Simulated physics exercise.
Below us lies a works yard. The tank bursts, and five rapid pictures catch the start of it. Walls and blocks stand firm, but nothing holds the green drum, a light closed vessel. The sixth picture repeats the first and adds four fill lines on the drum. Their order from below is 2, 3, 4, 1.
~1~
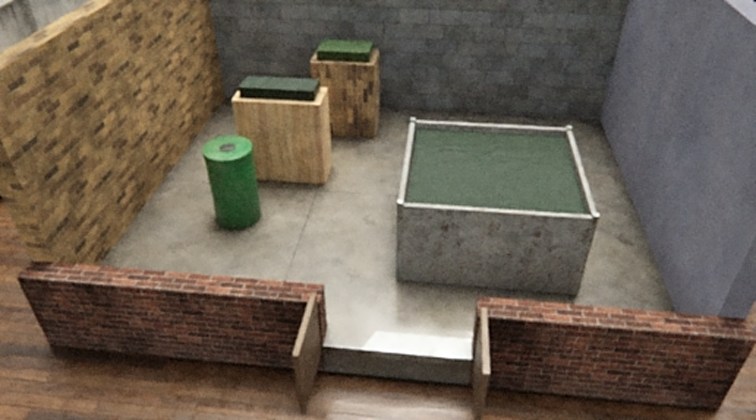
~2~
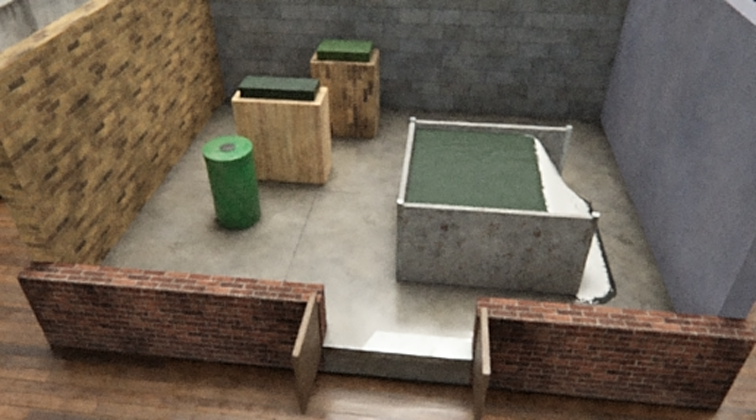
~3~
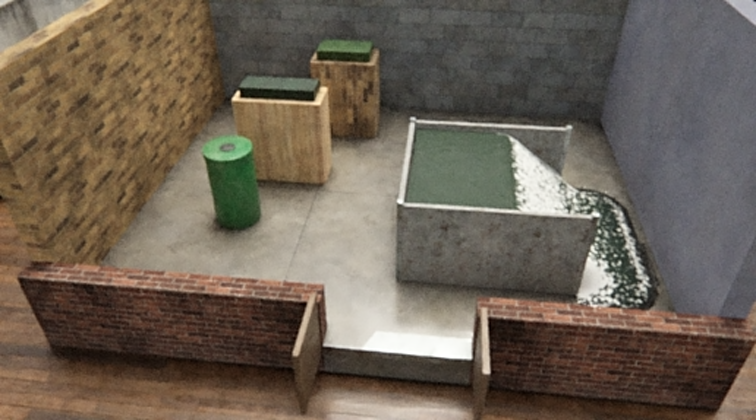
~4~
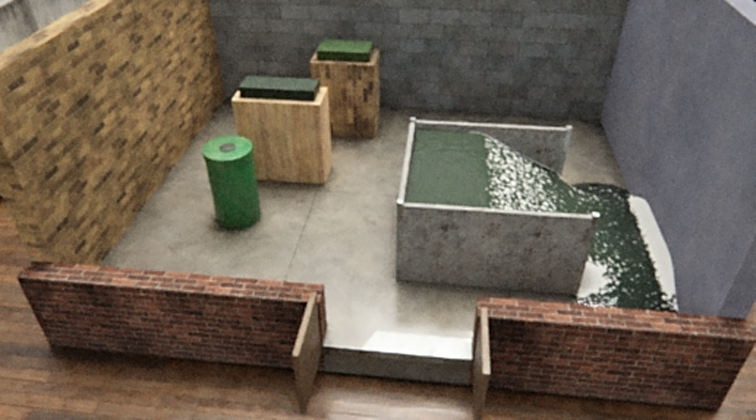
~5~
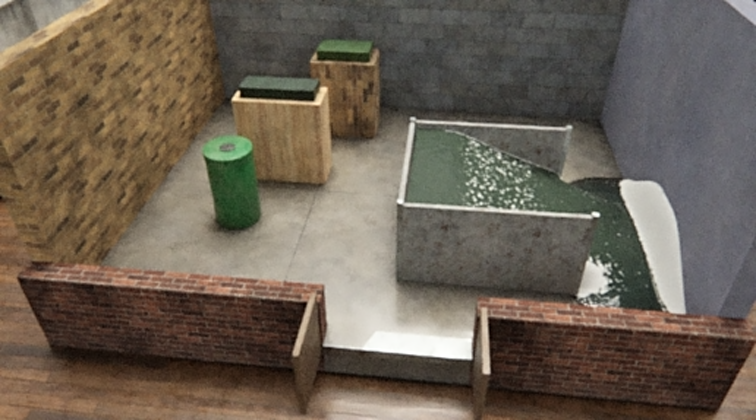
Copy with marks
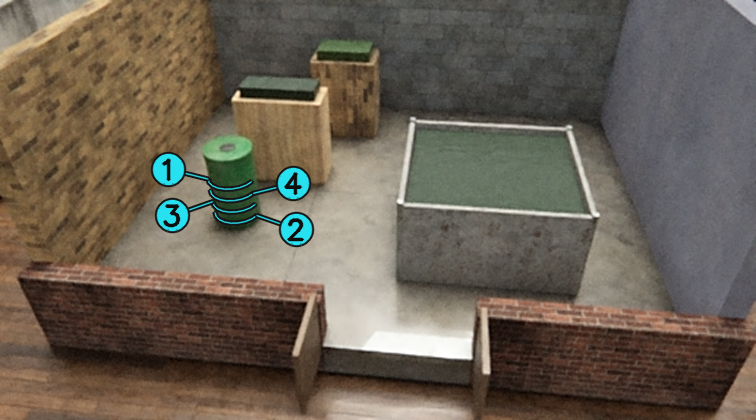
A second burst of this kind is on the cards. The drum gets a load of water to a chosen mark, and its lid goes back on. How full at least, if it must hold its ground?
Take 2.
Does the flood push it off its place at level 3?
No, not at all.
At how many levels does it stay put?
All four.
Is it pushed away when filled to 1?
No, that is safe.
On the marked copy, 1 at (224, 189); 2 at (230, 223); 3 at (228, 212); 4 at (226, 200); from the bottom up 2, 3, 4, 1.
Choosing 1, it does not move.
Choosing 2, it does not move.
Choosing 3, it does not move.
Choosing 4, it does not move.
